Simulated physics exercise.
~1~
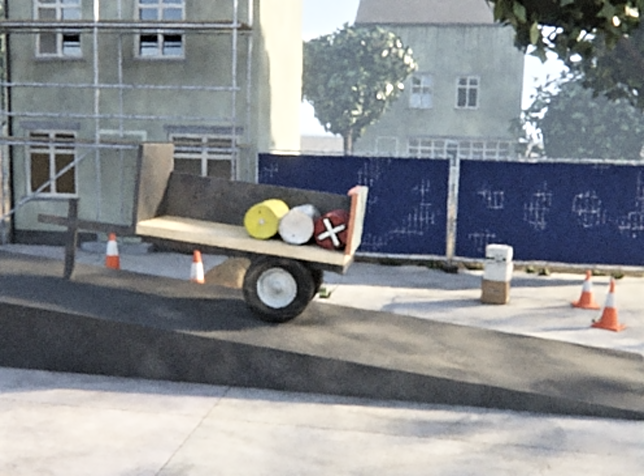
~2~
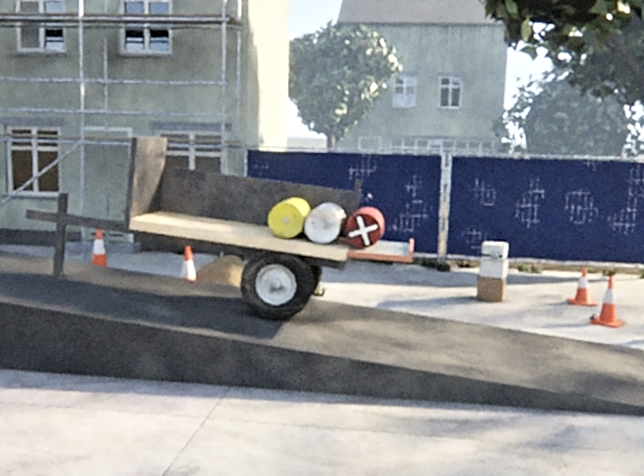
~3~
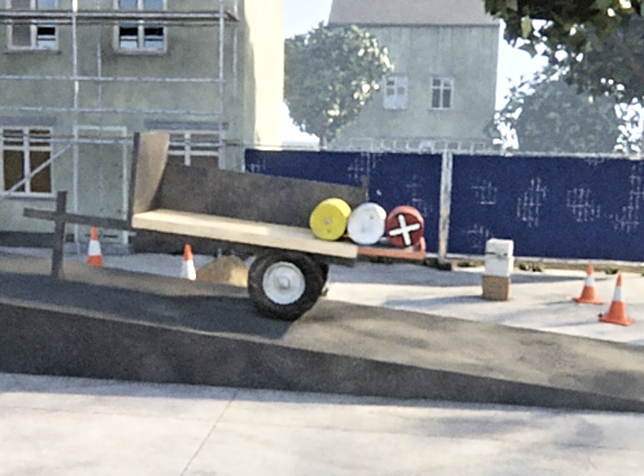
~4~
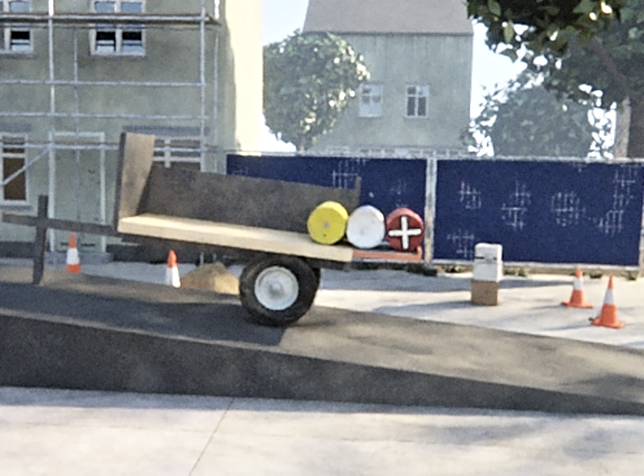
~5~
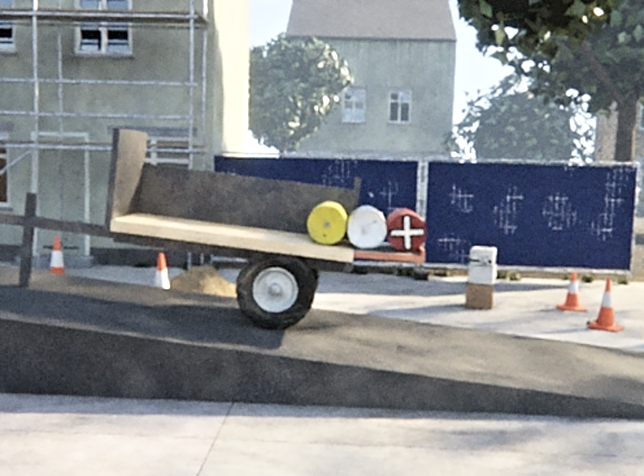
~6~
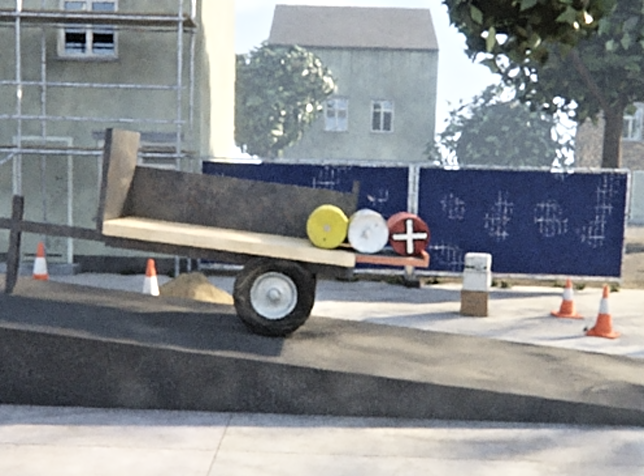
On a paved ramp beside a scaffolded building, a trailer's tailgate drops open and its yellow, white and red kegs roll right, the red one onto the lowered gate, then roll back slightly and settle side by side, all still aboard.
